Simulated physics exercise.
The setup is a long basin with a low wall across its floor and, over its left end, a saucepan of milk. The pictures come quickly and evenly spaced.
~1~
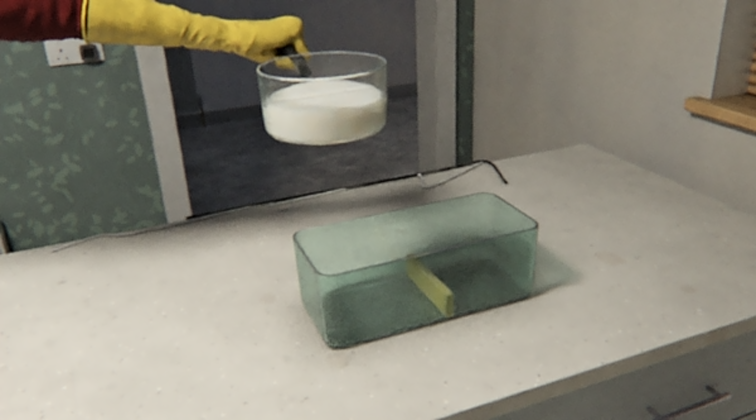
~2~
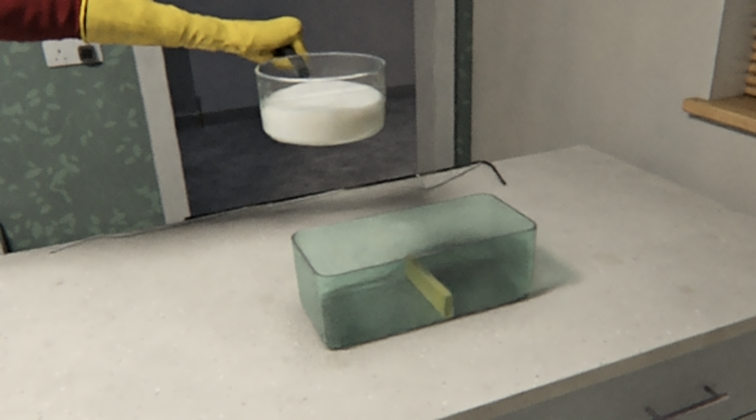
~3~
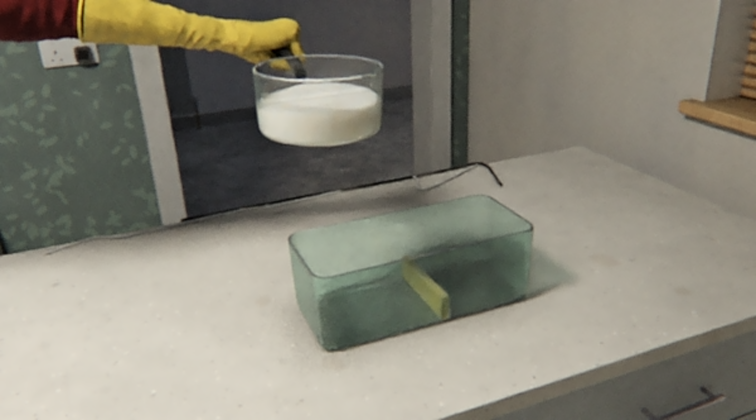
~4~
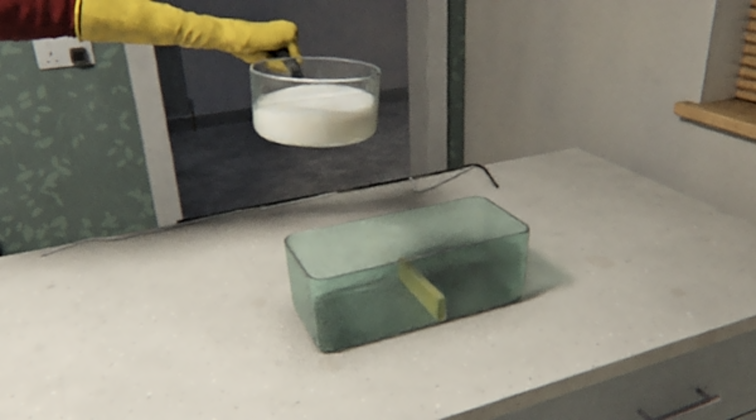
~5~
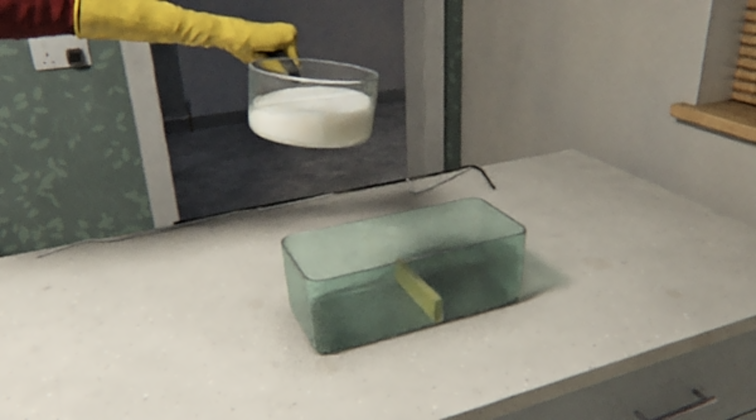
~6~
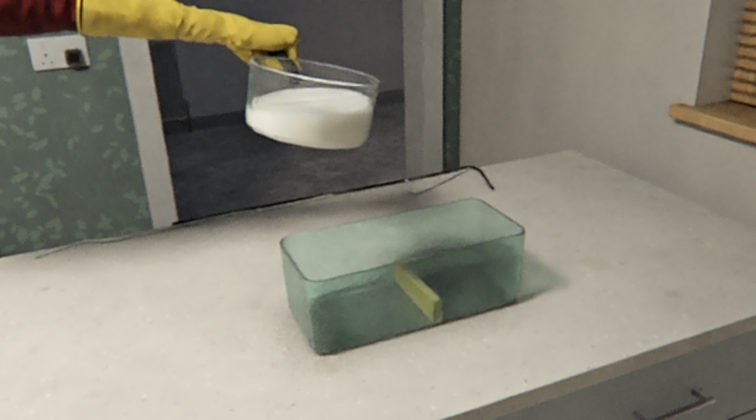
On a pale kitchen countertop, a yellow-gloved hand slightly tilting a clear saucepan of milk above a long, low-walled glass basin.
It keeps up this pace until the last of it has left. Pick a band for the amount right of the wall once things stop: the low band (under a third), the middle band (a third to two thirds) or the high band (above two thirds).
The middle band.
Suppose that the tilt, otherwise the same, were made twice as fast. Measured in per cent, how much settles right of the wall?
It comes to some 30 in a hundred.
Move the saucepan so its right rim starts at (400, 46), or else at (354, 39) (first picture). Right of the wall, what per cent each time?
About 65 per cent, then about 20 per cent.
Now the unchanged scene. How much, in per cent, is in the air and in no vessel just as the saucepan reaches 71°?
Around 35 in a hundred, more or less.
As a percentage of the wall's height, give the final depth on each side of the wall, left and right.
40 per cent left, 50 per cent right.
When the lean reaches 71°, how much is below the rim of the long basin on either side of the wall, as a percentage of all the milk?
The left part holds 0 percent and the right part 0 percent.
A moment on, the saucepan is tipped part way and 62 per cent is still to pour, 2 is left of the wall and 1 right of it.
Next, the saucepan is tipped right over and 10 per cent is still to pour, 24 is left of the wall and 47 right of it.
Then the saucepan is tipped right over and 0 per cent is still to pour, 51 is left of the wall and 47 right of it.
Later the saucepan is tipped right over and 0 per cent is still to pour, 51 is left of the wall and 48 right of it.
In the end 51 per cent lies left of the wall, 48 right of it and 1 outside.
